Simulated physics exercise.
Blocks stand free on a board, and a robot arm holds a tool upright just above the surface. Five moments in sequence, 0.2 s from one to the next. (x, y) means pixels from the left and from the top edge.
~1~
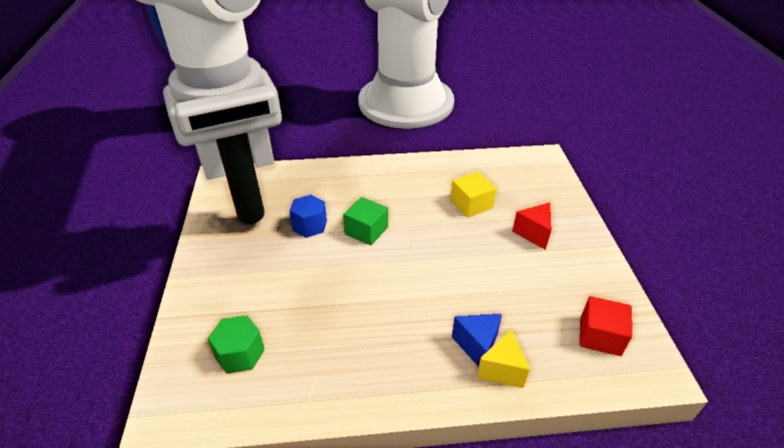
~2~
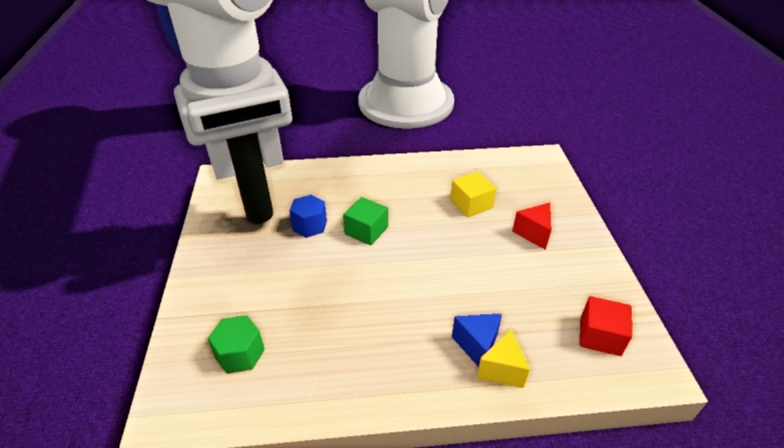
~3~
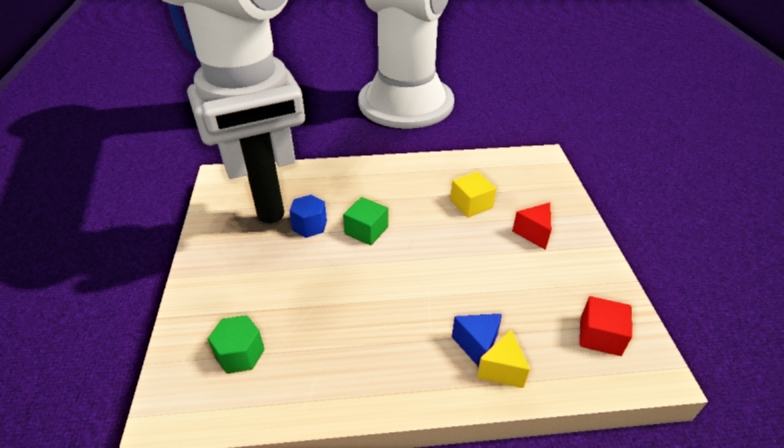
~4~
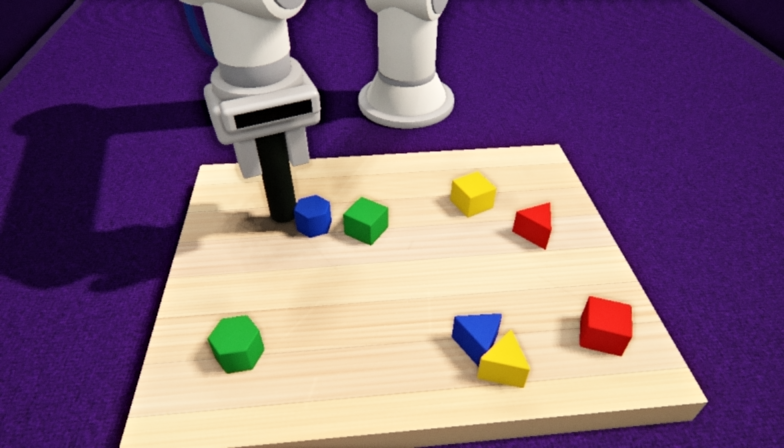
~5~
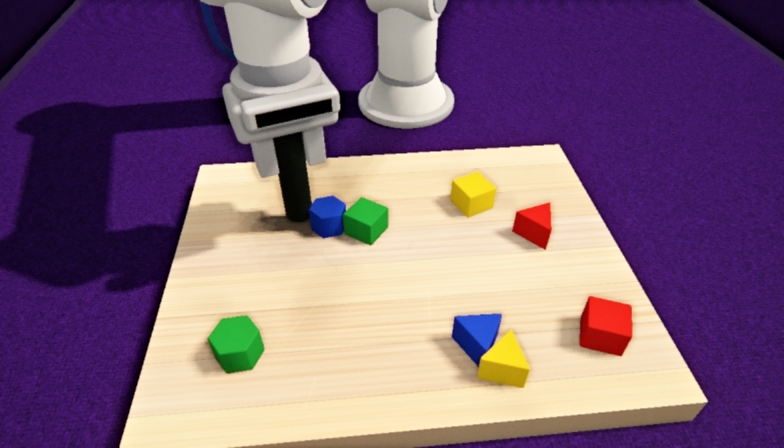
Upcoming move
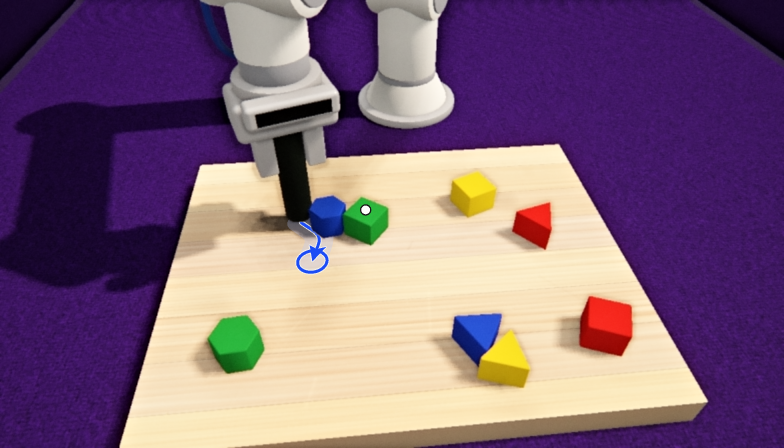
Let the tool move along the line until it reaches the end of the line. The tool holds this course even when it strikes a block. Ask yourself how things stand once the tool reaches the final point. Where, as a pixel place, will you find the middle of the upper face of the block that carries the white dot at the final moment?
Answer: (382, 212).
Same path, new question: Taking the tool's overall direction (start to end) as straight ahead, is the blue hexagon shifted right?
No, I don't think so.
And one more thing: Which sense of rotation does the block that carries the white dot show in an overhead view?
In a top view, it turns counterclockwise.
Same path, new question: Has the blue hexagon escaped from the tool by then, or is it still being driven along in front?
It escapes to one side.
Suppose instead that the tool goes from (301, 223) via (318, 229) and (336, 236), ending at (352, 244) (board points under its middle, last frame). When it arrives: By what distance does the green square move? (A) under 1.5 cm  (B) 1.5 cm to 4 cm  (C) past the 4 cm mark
The correct letter is C.
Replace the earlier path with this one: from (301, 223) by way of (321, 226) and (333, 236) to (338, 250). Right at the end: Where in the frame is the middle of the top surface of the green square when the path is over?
About (400, 214).
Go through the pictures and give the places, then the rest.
The first picture shows tool's lower end (252, 216); blue hexagon (307, 205); green square (366, 210).
The second picture shows tool (260, 216); blocks still.
The third picture shows tool (271, 216); blocks still.
The fourth picture shows tool (284, 215); blue hexagon (312, 205).
The fifth picture shows tool (300, 214); blue hexagon (327, 206); green square (366, 210).
Drawn move, from (301, 223) via (315, 232) and (318, 246), ending at (312, 261); the dot is on the green square.
What follows on the original path. Halfway along, tool (318, 230); blue hexagon (348, 218), turned 15° anticlockwise; green square (382, 212), turned 35° anticlockwise.
At the end, tool (311, 253); blue hexagon (348, 219), turned 15° anticlockwise; green square (382, 212), turned 35° anticlockwise.
